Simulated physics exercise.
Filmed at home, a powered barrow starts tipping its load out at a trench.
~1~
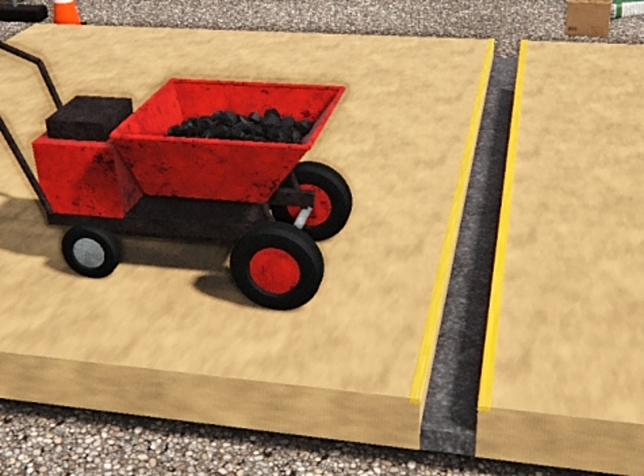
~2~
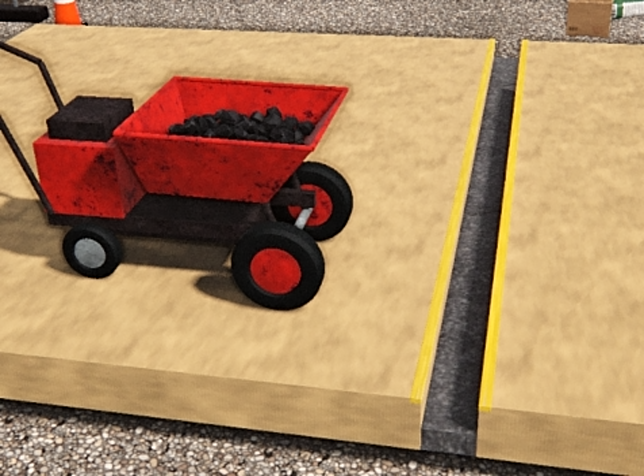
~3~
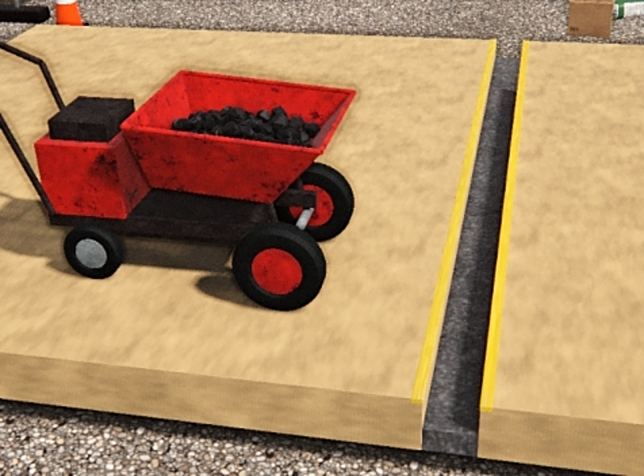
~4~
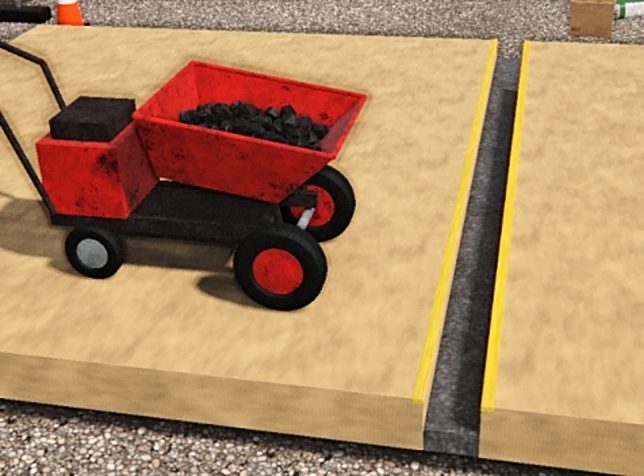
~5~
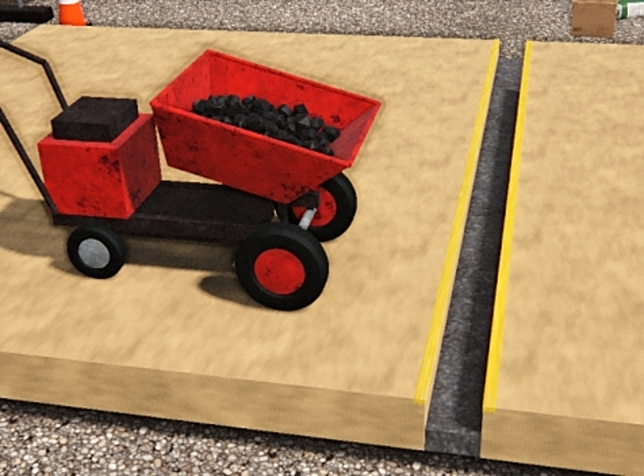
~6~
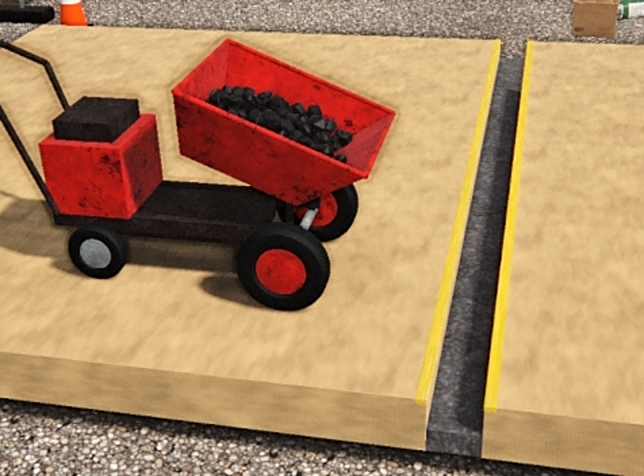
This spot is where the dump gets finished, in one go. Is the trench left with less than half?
No, it holds more than half.
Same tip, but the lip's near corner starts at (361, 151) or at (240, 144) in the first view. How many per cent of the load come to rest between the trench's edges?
The first stop gives 40 per cent; the second gives 30 per cent.
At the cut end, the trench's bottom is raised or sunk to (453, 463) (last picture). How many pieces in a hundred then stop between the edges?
Something close to 90 per cent.
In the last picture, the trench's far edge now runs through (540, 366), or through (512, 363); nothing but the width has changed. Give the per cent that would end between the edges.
Lab note: Try one 90 per cent, try two 80 per cent.
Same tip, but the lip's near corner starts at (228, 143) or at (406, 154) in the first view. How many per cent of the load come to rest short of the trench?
That works out to 60 per cent for the first position and 0 per cent for the second.
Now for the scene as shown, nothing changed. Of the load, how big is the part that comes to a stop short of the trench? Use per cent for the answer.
Around 10 %.
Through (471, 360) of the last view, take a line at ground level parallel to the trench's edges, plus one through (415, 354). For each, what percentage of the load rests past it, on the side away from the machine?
Around 30 percent for the first and 90 percent for the second.
Soon, skip tipped steeply; all in the skip.
A while on, skip tipped right over; about two thirds in the skip; a small part short of the trench; about a third in or heaped over the trench.
Towards the end, skip tipped right over; a small part in the skip; a small part short of the trench; about two thirds in or heaped over the trench; a small part beyond it.
Finally, skip tipped right over; a small part in the skip; a small part short of the trench; about two thirds in or heaped over the trench; a small part beyond it.
